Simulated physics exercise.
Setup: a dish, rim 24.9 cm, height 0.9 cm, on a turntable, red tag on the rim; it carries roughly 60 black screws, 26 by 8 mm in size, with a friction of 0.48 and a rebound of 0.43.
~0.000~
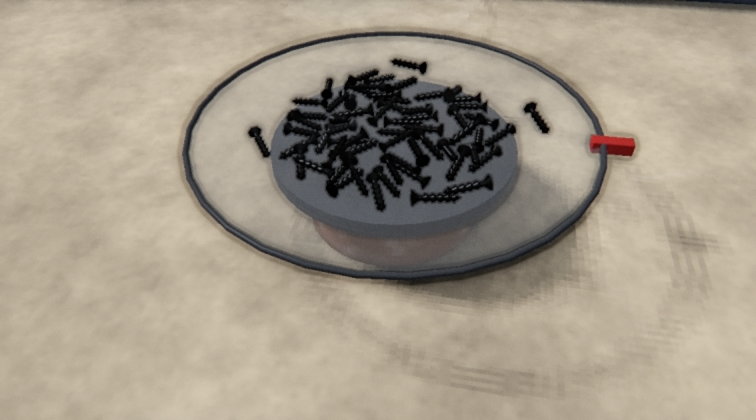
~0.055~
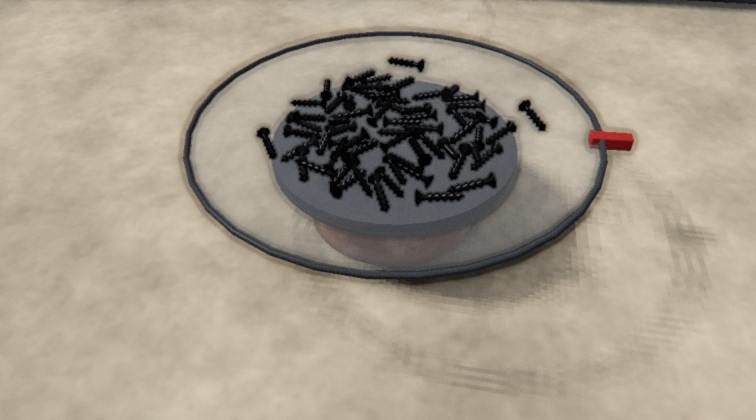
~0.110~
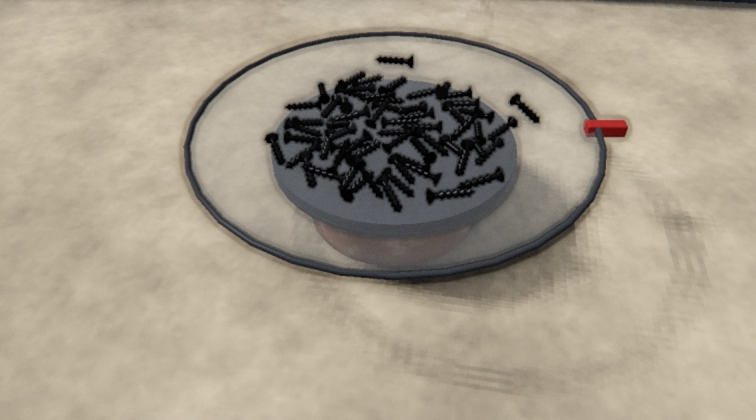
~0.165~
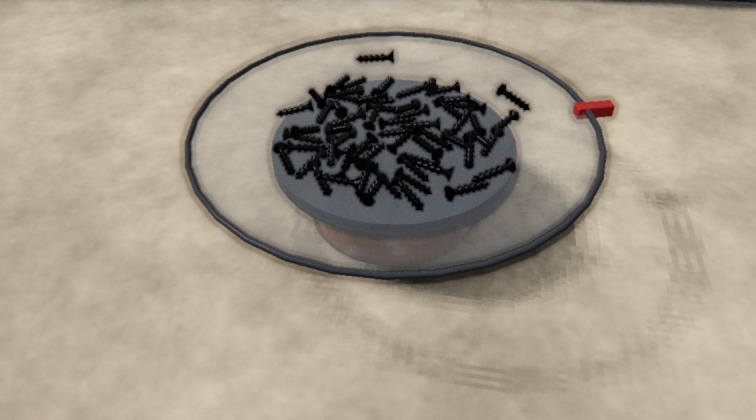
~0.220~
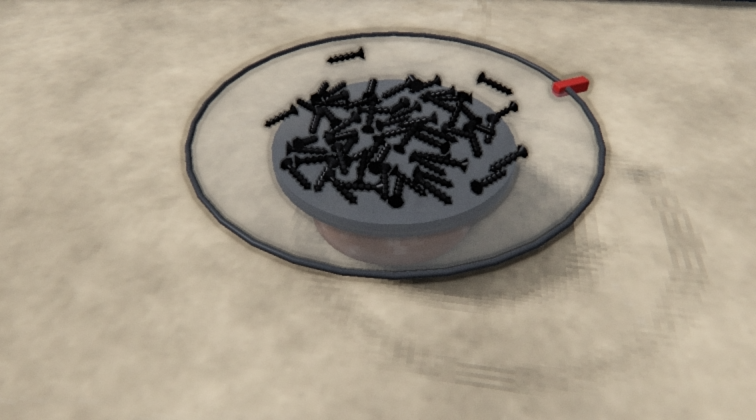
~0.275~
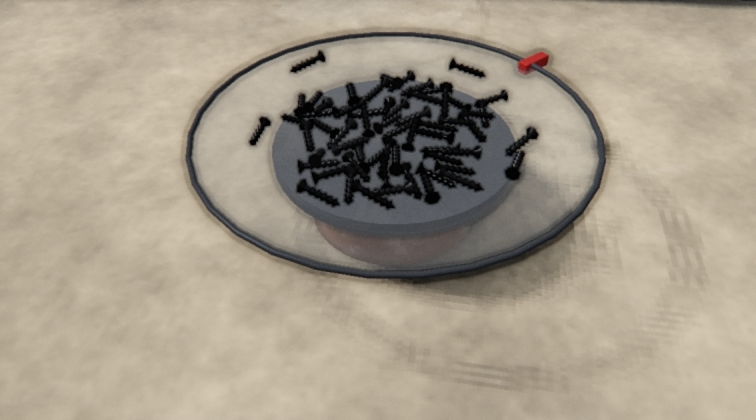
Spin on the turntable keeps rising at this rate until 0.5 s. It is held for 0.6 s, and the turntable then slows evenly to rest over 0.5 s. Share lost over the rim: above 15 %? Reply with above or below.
Above.
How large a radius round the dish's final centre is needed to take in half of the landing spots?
20 cm, roughly.
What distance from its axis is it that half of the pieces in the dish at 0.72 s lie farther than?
About 10.5 cm.
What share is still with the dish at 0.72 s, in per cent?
Roughly 55 %.
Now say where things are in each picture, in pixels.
Dish at (392, 273); turned 0 degrees, tag at (613, 143); top of the load at (368, 87), in the first frame.
Dish at (392, 273); turned 2 degrees, tag at (612, 138); top of the load at (366, 87), in the second frame.
Dish at (392, 273); turned 7 degrees, tag at (606, 126); top of the load at (445, 88), in the third frame.
Dish at (392, 273); turned 17 degrees, tag at (594, 107); top of the load at (385, 86), in the fourth frame.
Dish at (392, 273); turned 29 degrees, tag at (571, 84); top of the load at (372, 88), in the fifth frame.
Dish at (392, 272); turned 46 degrees, tag at (534, 61); top of the load at (416, 89). It now spins about 0.9 times a second, in the sixth frame.
After 0.72 s, dish 55 %, fallen in front of where it stops 10 %, fallen behind where it stops 5 %, fallen left of where it stops 5 %, fallen right of where it stops 5 %, in the air 15 %; middle of the pieces not yet landed near (389, 127).
After 1.09 s, dish 25 %, fallen in front of where it stops 20 %, fallen behind where it stops 25 %, fallen left of where it stops 15 %, fallen right of where it stops 15 %; middle of the pieces not yet landed near (354, 124).
After 1.43 s, dish 20 %, fallen in front of where it stops 20 %, fallen behind where it stops 25 %, fallen left of where it stops 20 %, fallen right of where it stops 20 %; middle of the pieces not yet landed near (435, 178).
After 1.75 s, dish 15 %, fallen in front of where it stops 20 %, fallen behind where it stops 25 %, fallen left of where it stops 20 %, fallen right of where it stops 20 %; middle of the pieces not yet landed near (468, 147).
At rest (2.7 s), dish 15 %, fallen in front of where it stops 20 %, fallen behind where it stops 25 %, fallen left of where it stops 20 %, fallen right of where it stops 20 %.
